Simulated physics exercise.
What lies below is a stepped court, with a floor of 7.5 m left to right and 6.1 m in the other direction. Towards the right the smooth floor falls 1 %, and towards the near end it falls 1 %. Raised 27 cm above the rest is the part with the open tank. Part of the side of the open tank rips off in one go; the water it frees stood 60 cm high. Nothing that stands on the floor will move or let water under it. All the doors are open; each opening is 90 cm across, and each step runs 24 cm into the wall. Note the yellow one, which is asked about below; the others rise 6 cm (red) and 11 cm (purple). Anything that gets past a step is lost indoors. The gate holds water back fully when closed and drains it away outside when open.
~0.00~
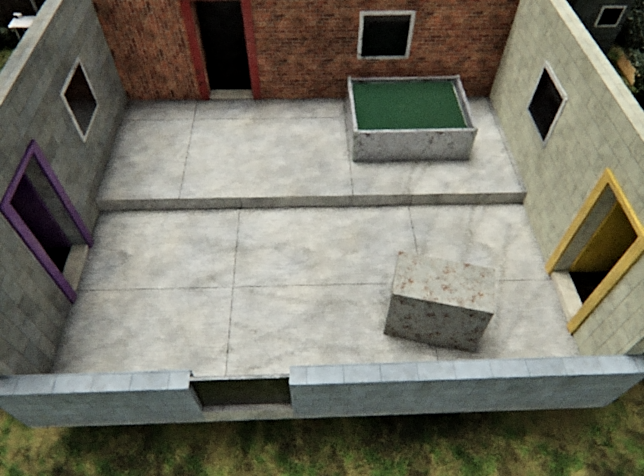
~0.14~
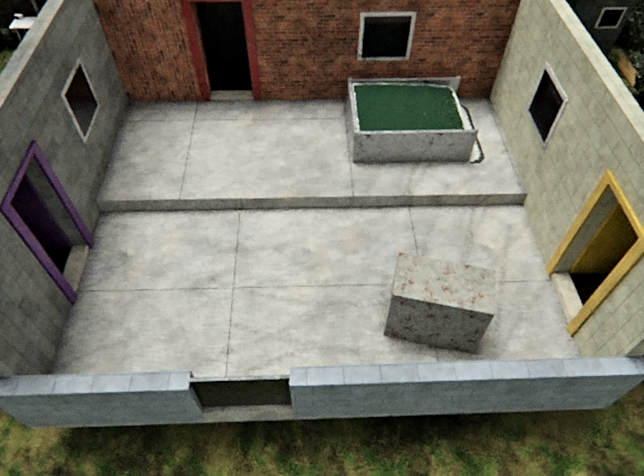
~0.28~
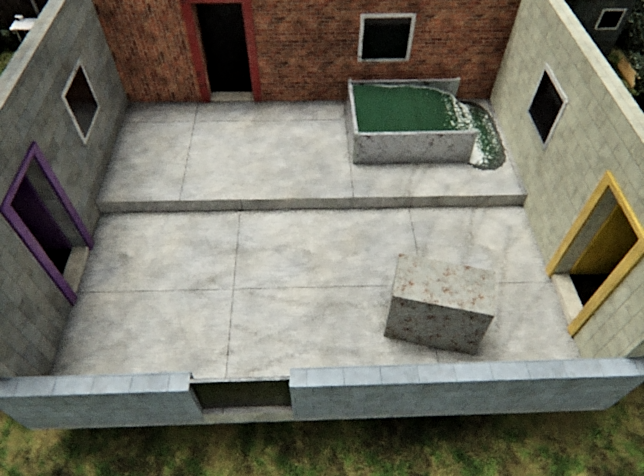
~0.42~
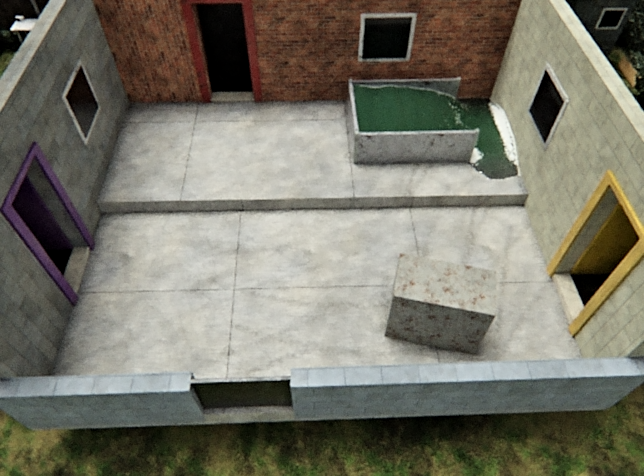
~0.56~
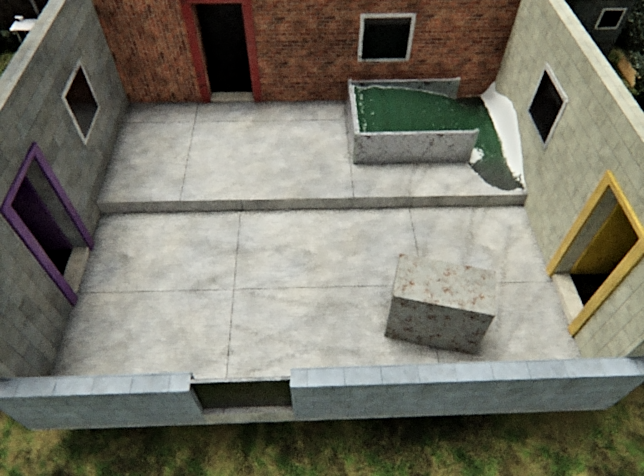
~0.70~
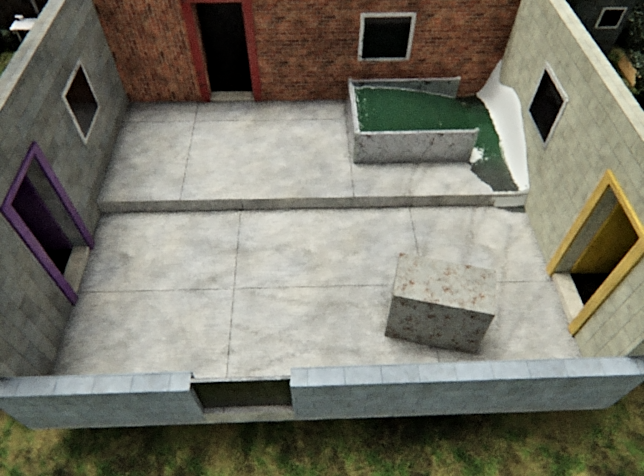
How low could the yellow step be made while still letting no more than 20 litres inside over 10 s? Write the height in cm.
About 10 cm.
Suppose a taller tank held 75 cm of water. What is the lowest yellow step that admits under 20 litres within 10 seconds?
I'd go with near 12.5 cm then.
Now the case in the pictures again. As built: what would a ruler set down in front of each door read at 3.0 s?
In cm: Red 4, purple 0, yellow 6.
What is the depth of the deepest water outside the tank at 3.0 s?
Around 27 centimetres.
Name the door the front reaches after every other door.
Answer: Purple.
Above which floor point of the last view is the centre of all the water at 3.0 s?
About (446, 173).
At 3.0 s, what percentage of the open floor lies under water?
30 %.
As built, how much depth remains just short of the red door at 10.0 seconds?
1.5 cm.
After 1.4 s water covers 10 % of the floor, deepest (52 cm) near (487, 102); it has not reached the yellow door.
After 3.0 s water covers 30 % of the floor, deepest (27 cm) near (521, 386); 6 cm at the yellow door, 0 litres in over its 13 cm step.
After 10.0 s water covers 75 % of the floor, deepest (13 cm) near (572, 384); 12 cm at the yellow door, 3 litres in over its 13 cm step.
At the yellow door as built, the water arrived by 1.5 s and peaked near 15 cm at 6.8 s.
With a step of 9 cm, 29 litres would have come in within the 10 s; with 12 cm, 6 litres. So under 20 litres takes about 10 cm.
